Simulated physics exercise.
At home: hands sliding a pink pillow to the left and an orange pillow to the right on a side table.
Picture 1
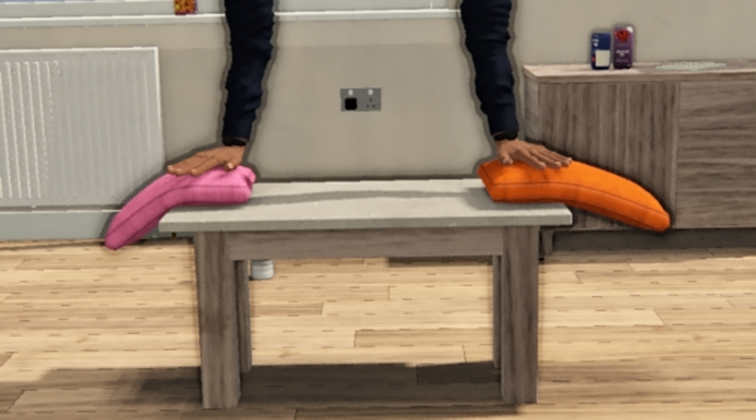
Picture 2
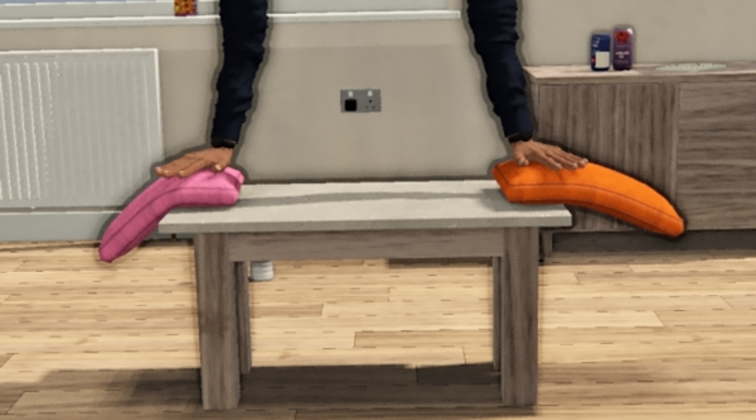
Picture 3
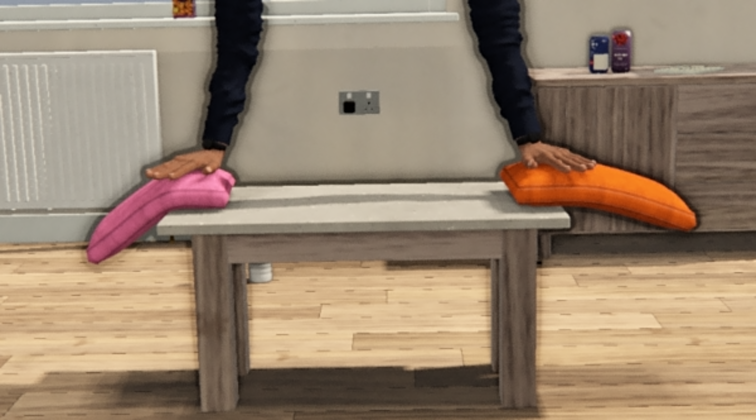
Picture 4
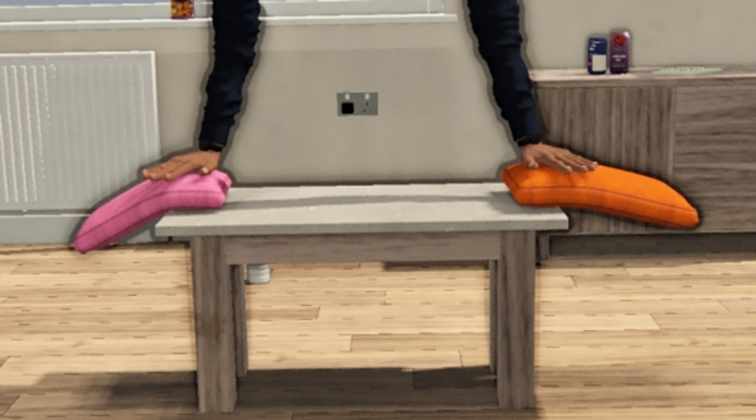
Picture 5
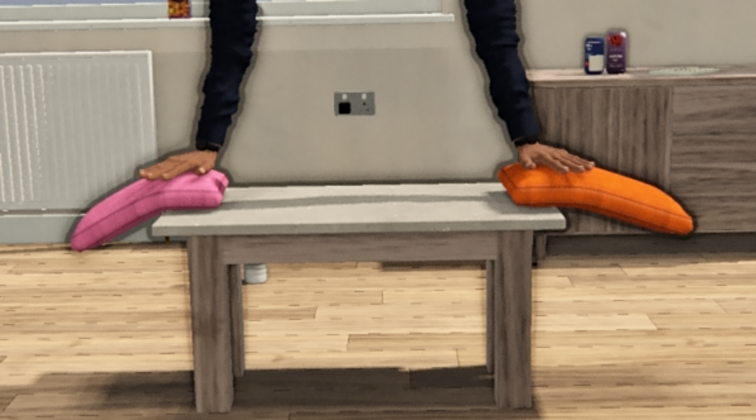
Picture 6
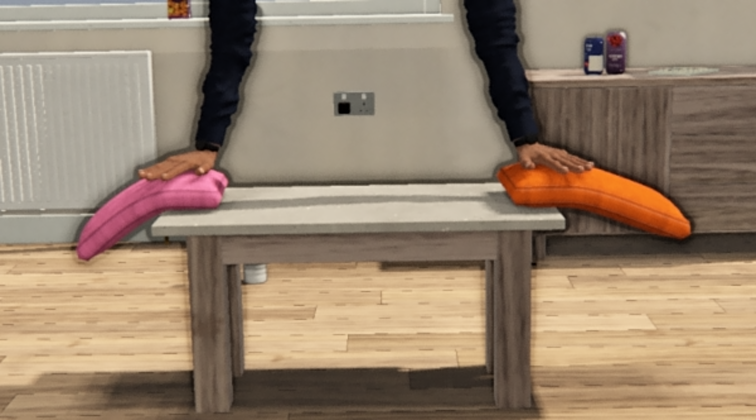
To begin with, two hands press on a pink pillow at the left end of a side table and an orange one at the right end. The hands slide the pillows slightly apart, farther over the edges, then stay nearly still while the overhanging ends bob a little.
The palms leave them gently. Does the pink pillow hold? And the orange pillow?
Outcome: The pink pillow slumps off the end. The orange pillow tips over and falls.
Then, 0.48 s after the last picture, pink pillow on the floor near (154, 355); orange pillow on the floor near (600, 304).
Then, 0.84 s after the last picture, pink pillow on the floor near (74, 372); orange pillow on the floor near (537, 323).
At rest, pink pillow on the floor near (74, 372); orange pillow on the floor near (501, 359). The pink pillow tips over and falls and the orange pillow goes down.
